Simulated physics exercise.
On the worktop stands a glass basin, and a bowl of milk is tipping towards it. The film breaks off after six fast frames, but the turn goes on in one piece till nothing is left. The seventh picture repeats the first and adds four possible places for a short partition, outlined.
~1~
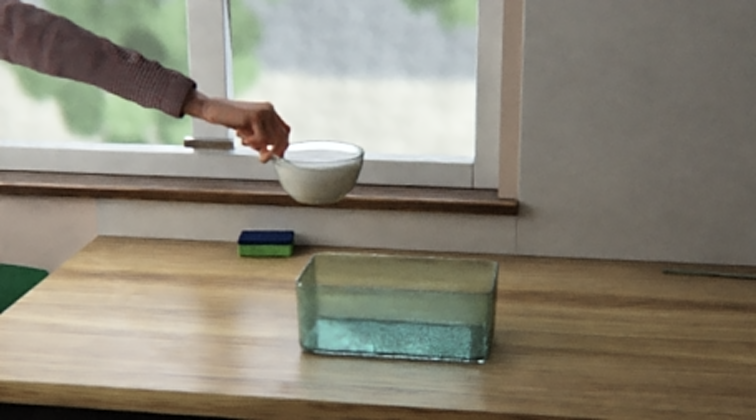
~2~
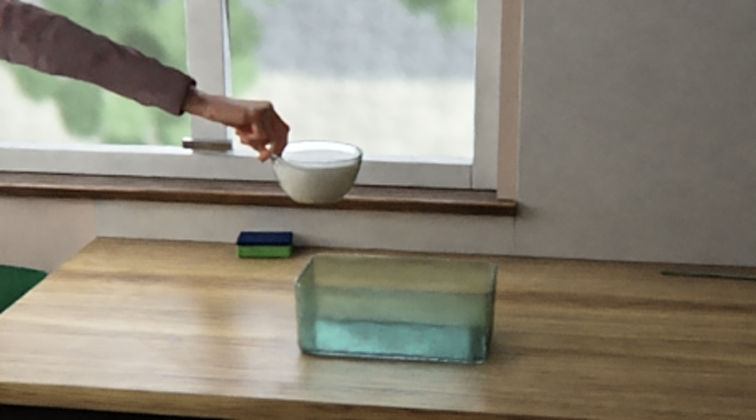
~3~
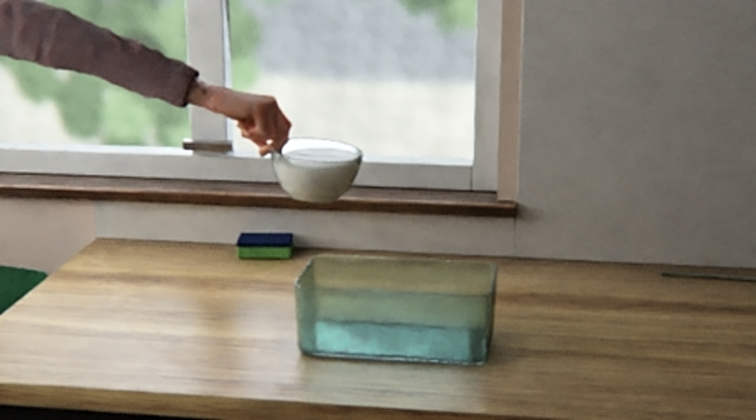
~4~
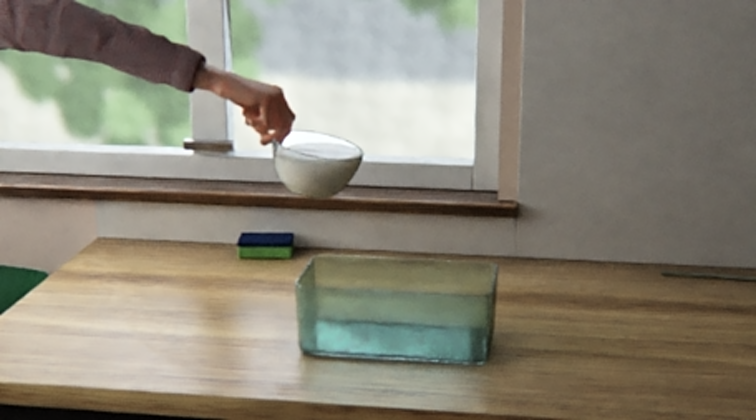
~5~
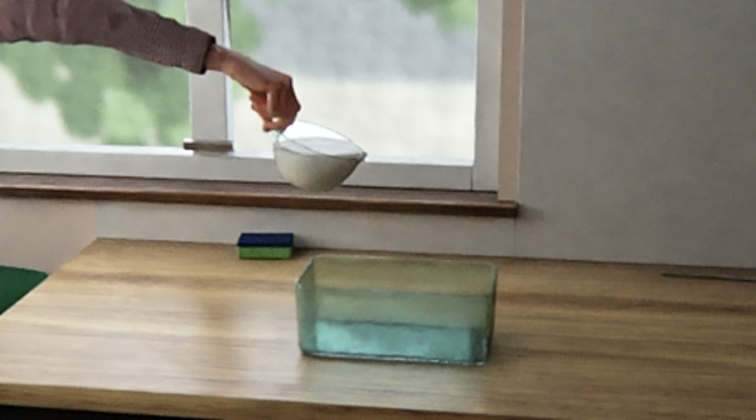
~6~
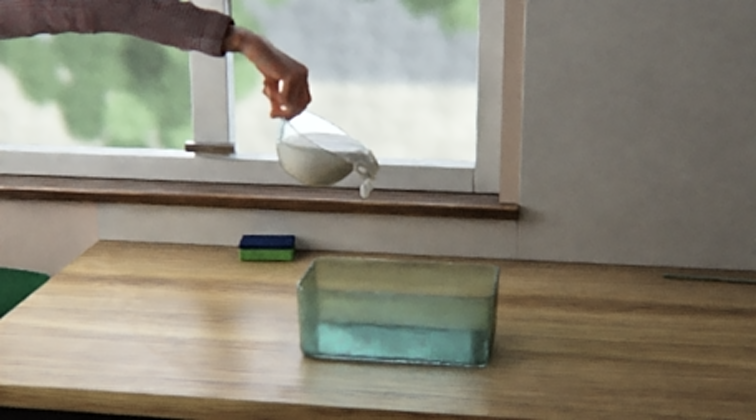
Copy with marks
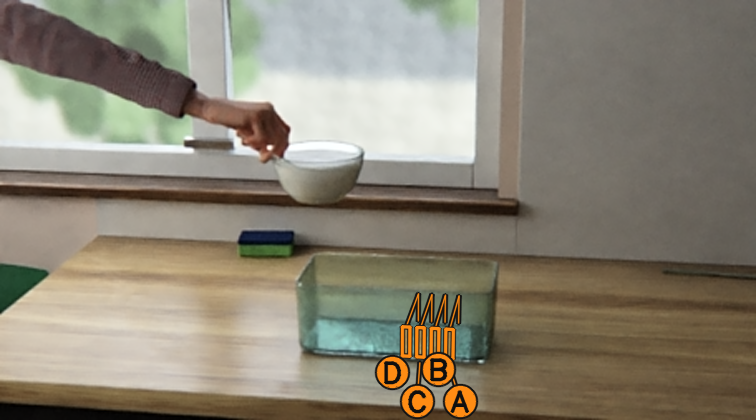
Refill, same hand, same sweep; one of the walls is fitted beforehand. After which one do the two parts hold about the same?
The best position is B.
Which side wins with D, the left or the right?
The right one.
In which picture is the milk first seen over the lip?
Picture 5.
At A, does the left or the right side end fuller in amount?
More ends on the left.
In orange, A at (448, 364); B at (434, 363); C at (419, 362); D at (405, 361).
For position A, about 81 % ends left of the wall and 17 % right of it.
For position B, about 46 % ends left of the wall and 52 % right of it.
For position C, about 15 % ends left of the wall and 83 % right of it.
For position D, about 9 % ends left of the wall and 89 % right of it.
